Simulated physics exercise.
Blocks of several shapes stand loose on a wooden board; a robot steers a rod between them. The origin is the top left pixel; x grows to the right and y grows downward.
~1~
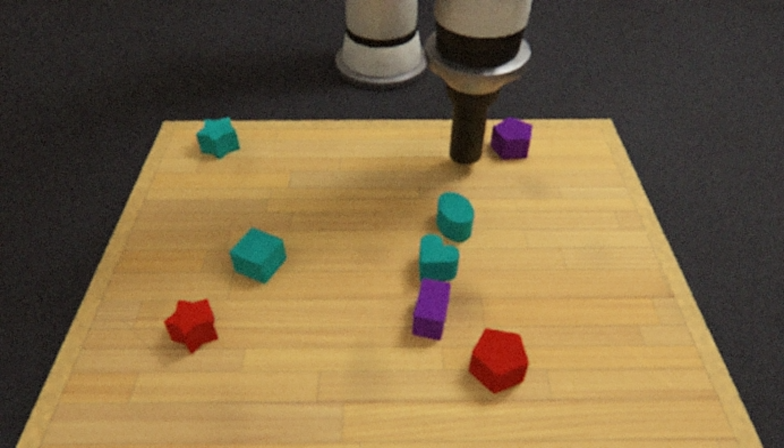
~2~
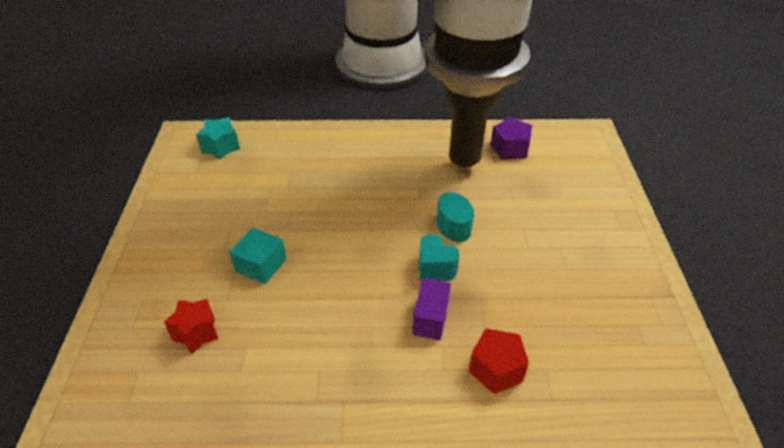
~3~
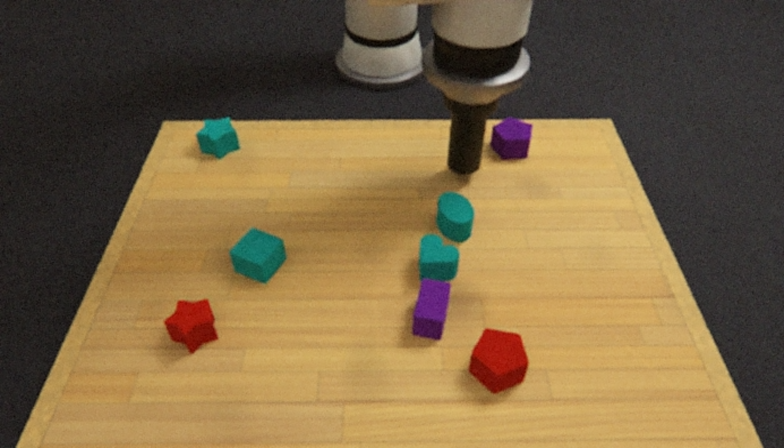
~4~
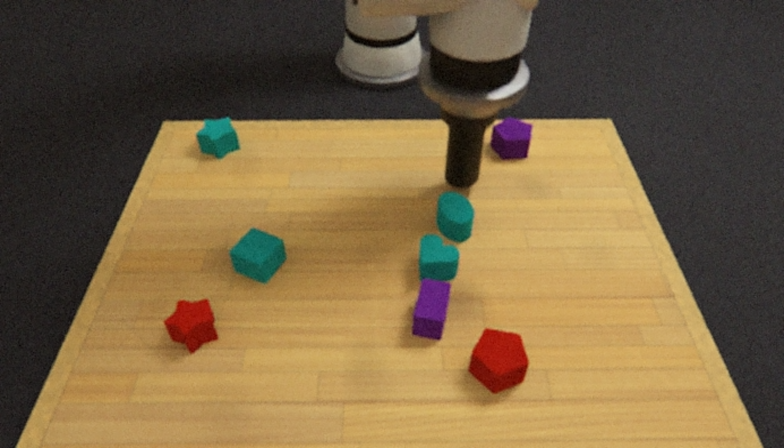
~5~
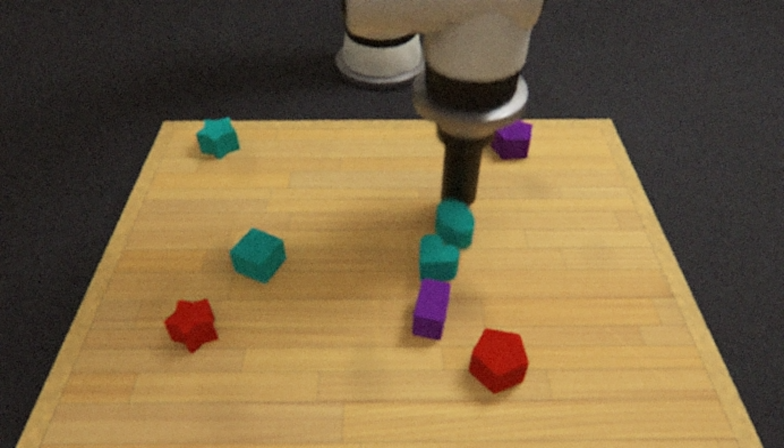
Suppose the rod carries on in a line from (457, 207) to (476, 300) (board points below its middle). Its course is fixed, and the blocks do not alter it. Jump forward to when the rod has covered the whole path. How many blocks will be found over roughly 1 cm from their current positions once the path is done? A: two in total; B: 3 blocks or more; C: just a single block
The answer is A.
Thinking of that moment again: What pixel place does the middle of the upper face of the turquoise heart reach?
Its top centre is at about (427, 264).
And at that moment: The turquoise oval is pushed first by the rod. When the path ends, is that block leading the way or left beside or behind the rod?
Final position: Ahead.
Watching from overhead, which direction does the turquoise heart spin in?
It goes clockwise.
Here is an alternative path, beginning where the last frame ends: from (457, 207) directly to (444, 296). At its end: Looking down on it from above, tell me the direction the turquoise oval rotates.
The sense of turning is anti-clockwise.
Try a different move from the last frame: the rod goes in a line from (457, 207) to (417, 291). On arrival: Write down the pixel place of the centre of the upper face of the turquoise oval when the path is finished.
Roughly at (462, 273).
What follows on the original path. One third of the way, rod at (463, 225); turquoise heart at (432, 257), turned 20° clockwise; turquoise oval at (460, 245).
Two thirds of the way, rod at (470, 256); purple oblong block at (431, 301); turquoise heart at (427, 264), turned 45° clockwise; turquoise oval at (466, 279).
At the end, rod at (478, 290); purple oblong block at (430, 301); turquoise heart at (427, 264), turned 45° clockwise; turquoise oval at (467, 314); red pentagonal block at (504, 355).
